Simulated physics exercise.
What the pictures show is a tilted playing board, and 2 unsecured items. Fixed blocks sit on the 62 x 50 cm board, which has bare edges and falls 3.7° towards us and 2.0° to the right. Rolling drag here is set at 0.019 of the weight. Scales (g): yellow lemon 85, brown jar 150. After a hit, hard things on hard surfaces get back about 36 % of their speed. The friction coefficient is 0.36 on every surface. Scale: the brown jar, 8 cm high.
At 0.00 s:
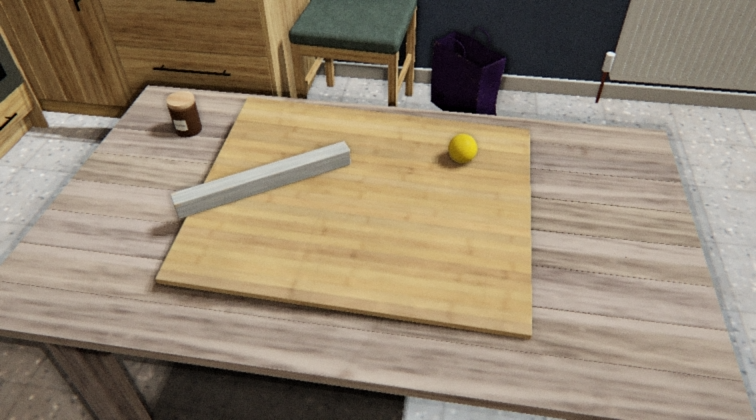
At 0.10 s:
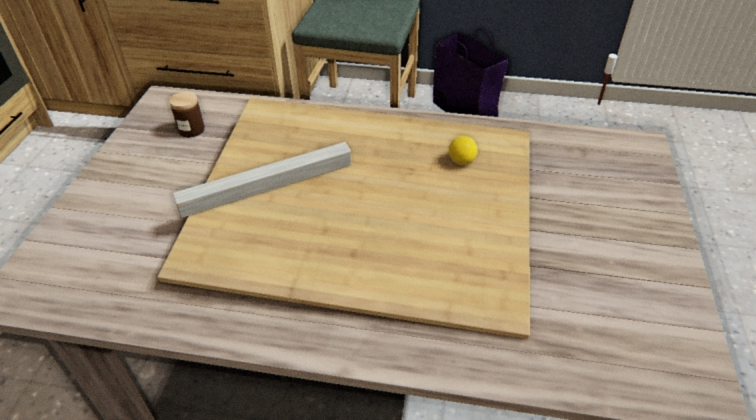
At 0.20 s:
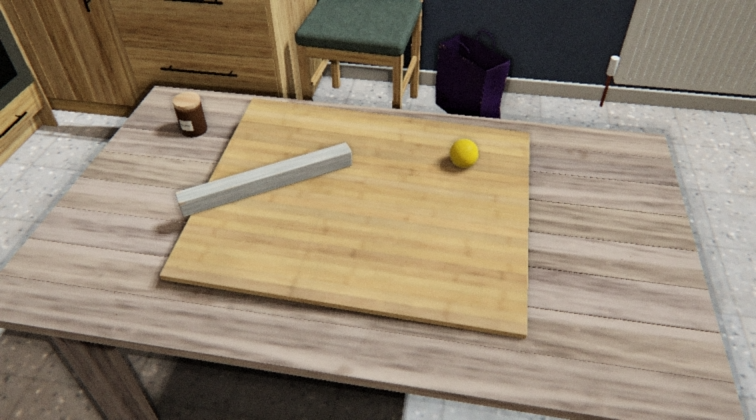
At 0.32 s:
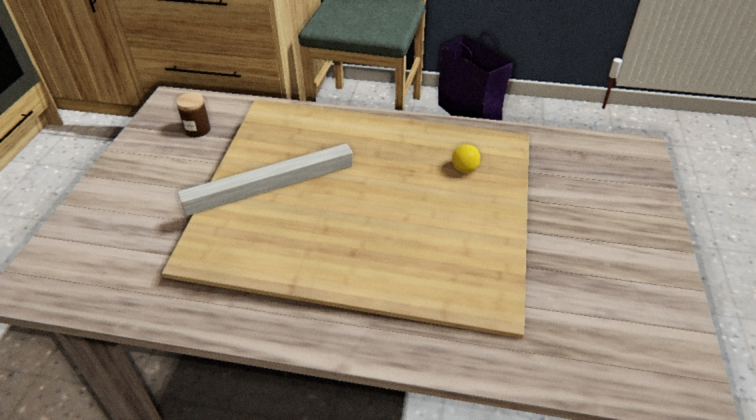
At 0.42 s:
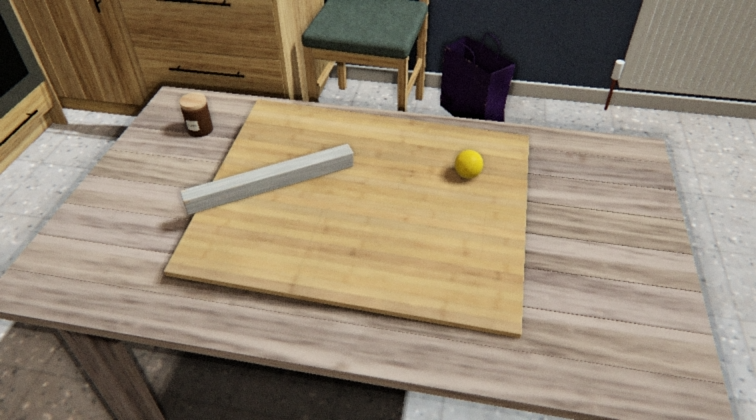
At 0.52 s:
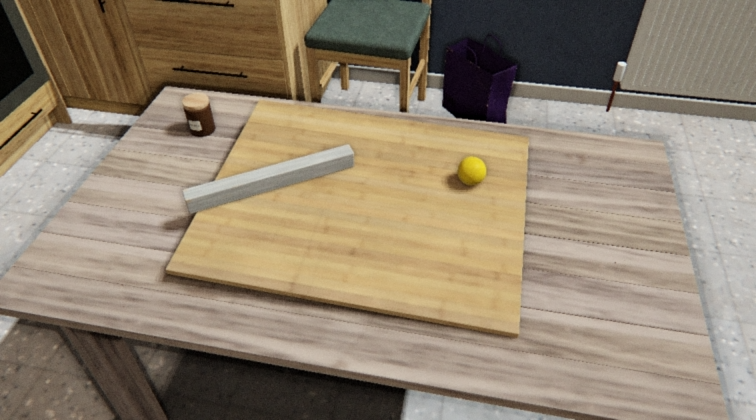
On a wooden table in a room with a green-seated chair, a yellow lemon moves slowly a short way toward the viewer across a bamboo board, drifting slightly right, while a pale bar and a brown jar stay in place.
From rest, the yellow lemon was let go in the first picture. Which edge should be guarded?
Answer: Right border.
After 0.92 s, 24 cm of board to the near edge; yellow lemon near (495, 211).
After 1.22 s, 13 cm of board to the near edge; yellow lemon near (524, 261).
After 1.52 s, it has gone over the right edge; yellow lemon near (575, 336).
By the end (1.7 s), it has gone over the right edge; brown jar in place, give or take 8 cm.
